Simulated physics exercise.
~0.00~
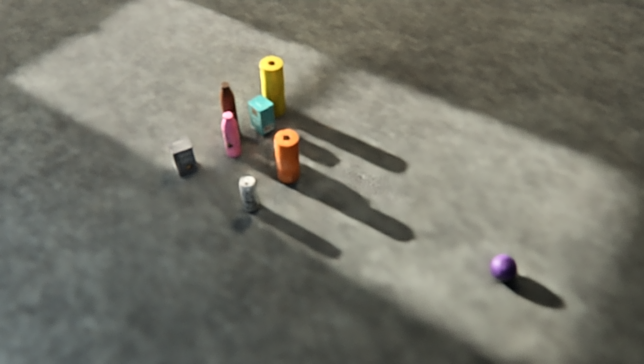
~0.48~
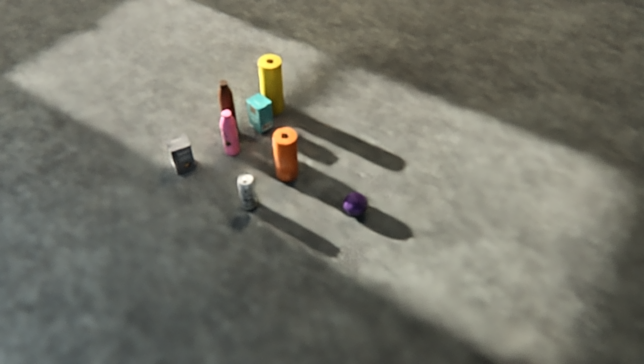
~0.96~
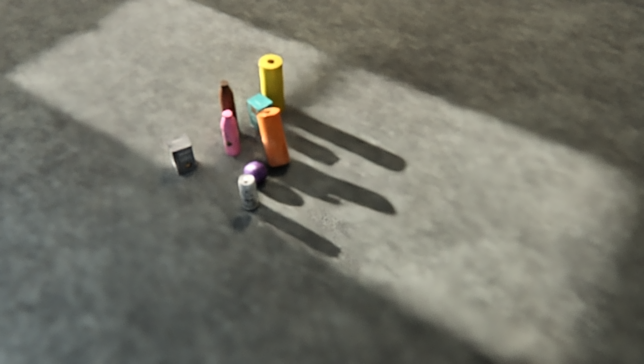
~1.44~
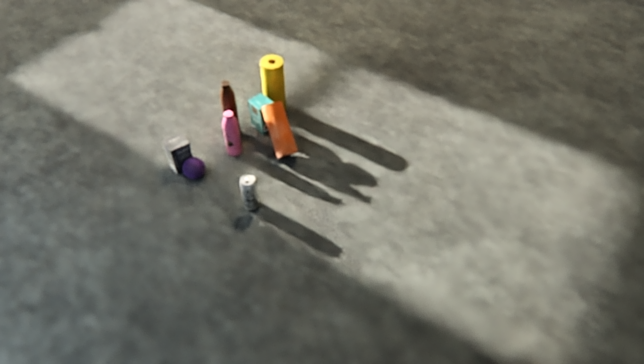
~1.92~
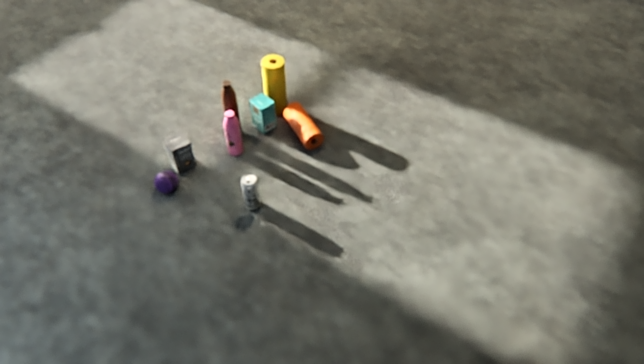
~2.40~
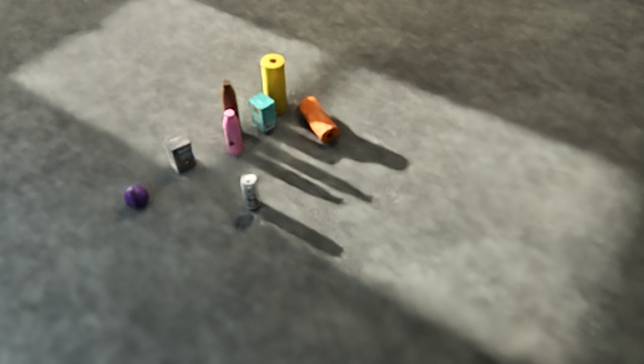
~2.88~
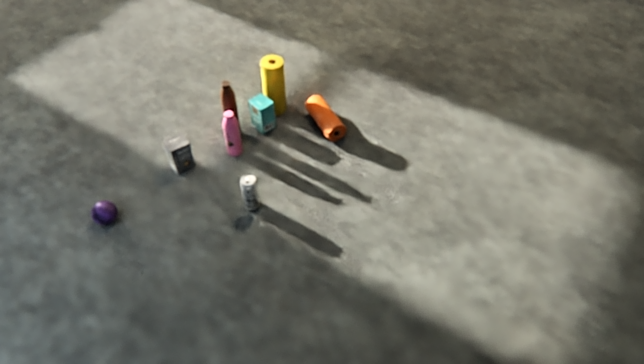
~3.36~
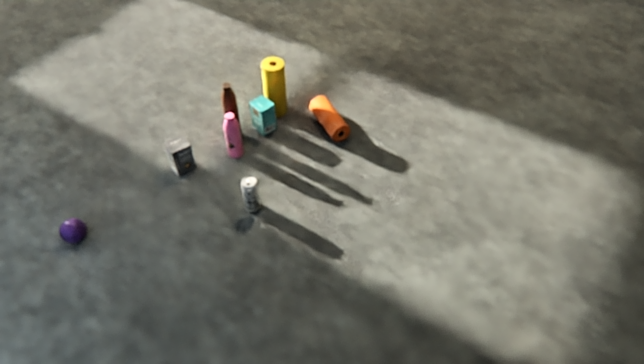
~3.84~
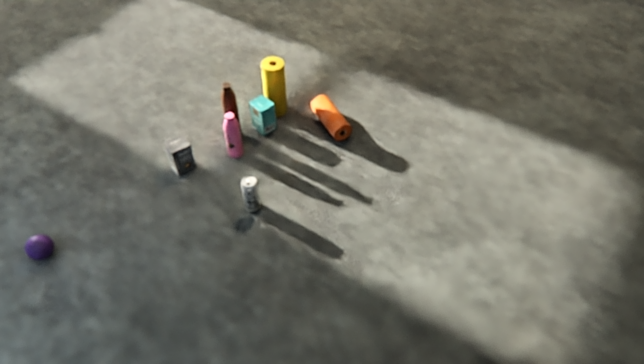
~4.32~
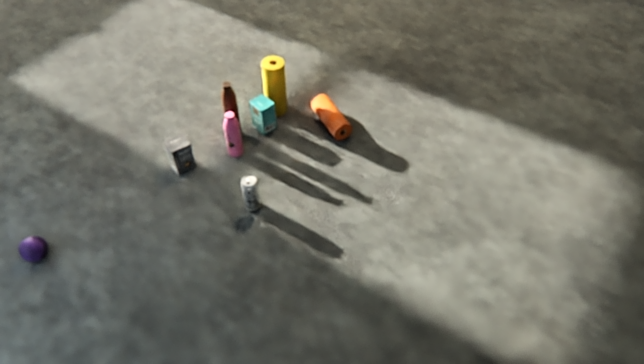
A purple ball rolls in from the right across a grey floor, seen from above at a slant with a patch of light and long shadows. Ahead stand a yellow roll at the back, a turquoise carton, brown and pink bottles, an orange roll, a white can in front and a small grey carton to the left. The ball reaches the orange roll, which leans, tips over and rolls a little to the right. The ball carries on past the grey carton and drifts down to the far left. The orange roll lies on its side, while the others still stand.
